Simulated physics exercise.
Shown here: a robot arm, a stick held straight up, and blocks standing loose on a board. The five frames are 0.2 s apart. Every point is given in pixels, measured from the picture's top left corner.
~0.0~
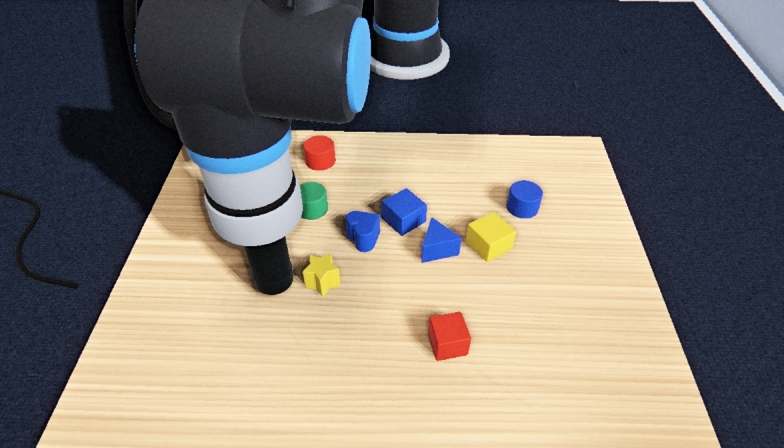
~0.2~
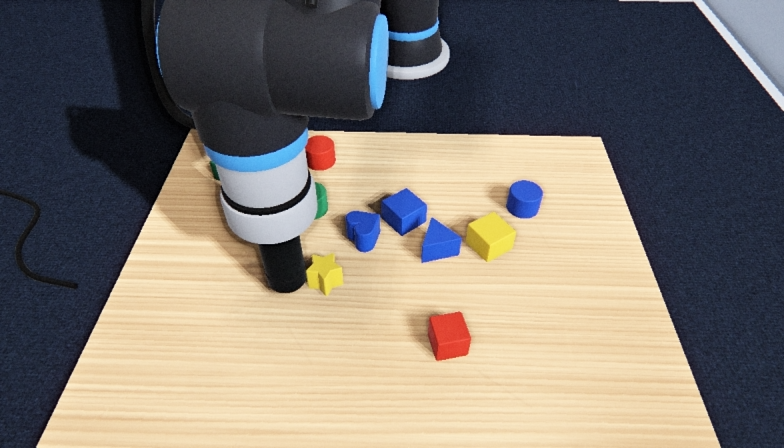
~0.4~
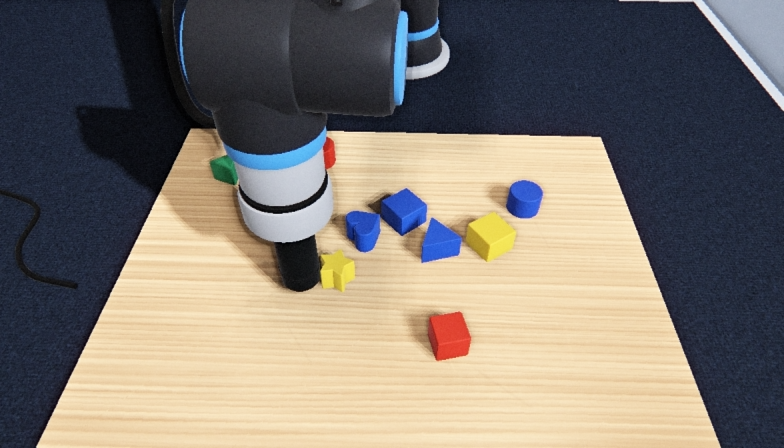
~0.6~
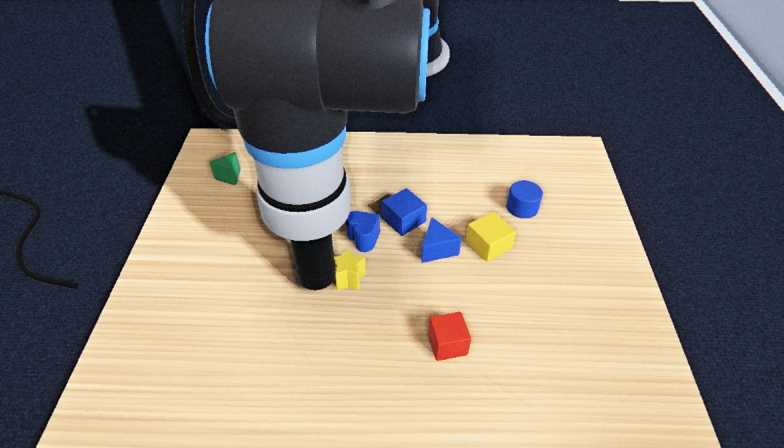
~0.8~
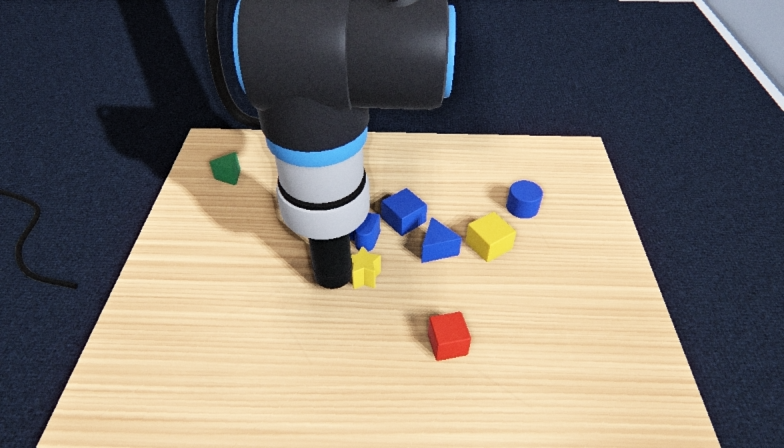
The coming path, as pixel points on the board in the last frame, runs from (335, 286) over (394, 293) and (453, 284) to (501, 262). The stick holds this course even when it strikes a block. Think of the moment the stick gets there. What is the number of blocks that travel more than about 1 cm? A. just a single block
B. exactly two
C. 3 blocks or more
B (exactly two)
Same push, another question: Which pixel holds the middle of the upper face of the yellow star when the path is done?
The middle of its upper face will lie at (412, 251).
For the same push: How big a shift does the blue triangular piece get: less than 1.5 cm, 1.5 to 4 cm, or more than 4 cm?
Under 1.5 cm.
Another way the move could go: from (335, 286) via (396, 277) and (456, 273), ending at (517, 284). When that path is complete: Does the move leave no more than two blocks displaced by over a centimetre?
Going by the path, no.
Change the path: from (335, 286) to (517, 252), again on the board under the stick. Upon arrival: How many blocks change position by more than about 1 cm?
A group of three or more is moved.
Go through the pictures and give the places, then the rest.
Tip of the stick (275, 281), middles of tops, yellow star (320, 265), blue triangular piece (439, 233), yellow square block (492, 227), in the first picture.
Stick (288, 279), yellow star (323, 264), in the second picture.
Stick (302, 278), yellow star (335, 262), in the third picture.
Stick (317, 276), yellow star (347, 261), in the fourth picture.
Stick (334, 275), yellow star (363, 260), blue triangular piece (439, 233), yellow square block (492, 227), in the fifth picture.
What follows on the original path. One third of the way, stick (395, 282); yellow star (404, 252), turned 50° anticlockwise.
Two thirds of the way, stick (455, 273); yellow star (412, 251), turned 100° anticlockwise.
At the end, stick (503, 251); yellow star (412, 251), turned 100° anticlockwise; blue triangular piece unmoved; yellow square block (499, 217), turned 40° anticlockwise.
